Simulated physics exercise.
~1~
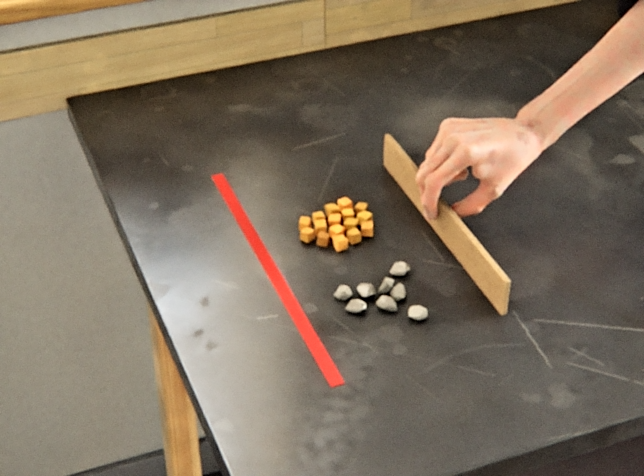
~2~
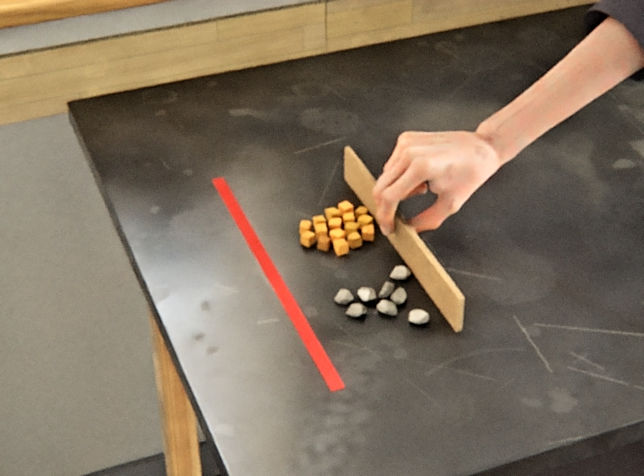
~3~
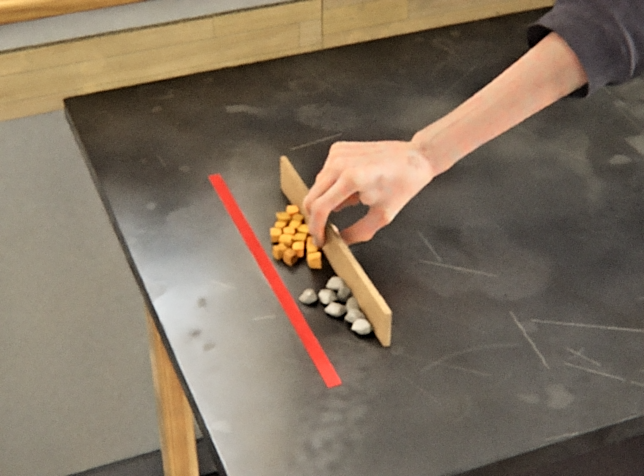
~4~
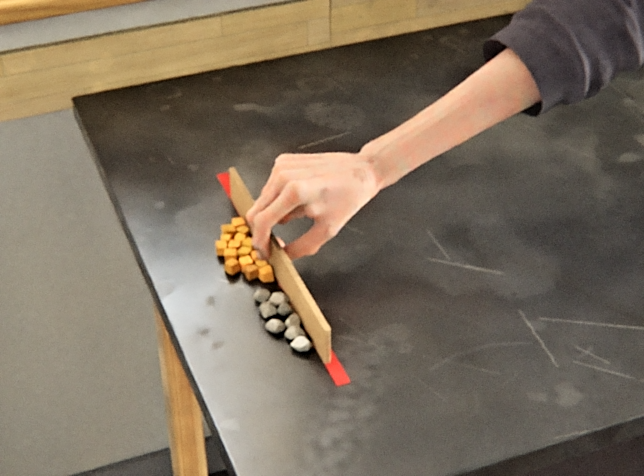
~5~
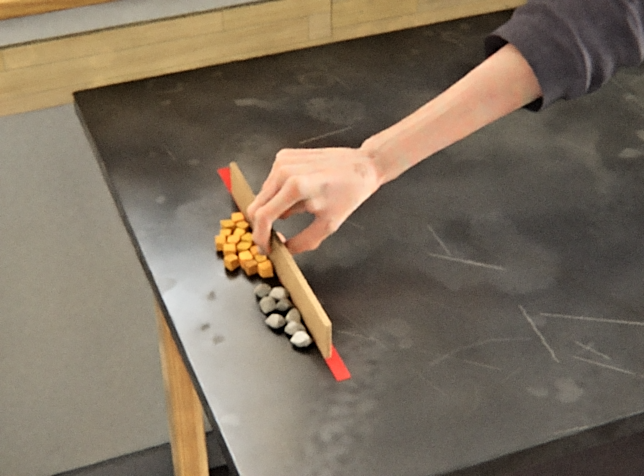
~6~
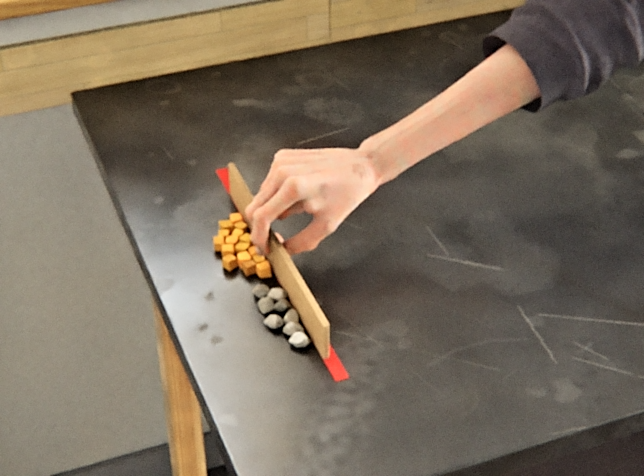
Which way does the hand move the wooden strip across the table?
The hand moves the wooden strip to the left, until it stands on the red tape.
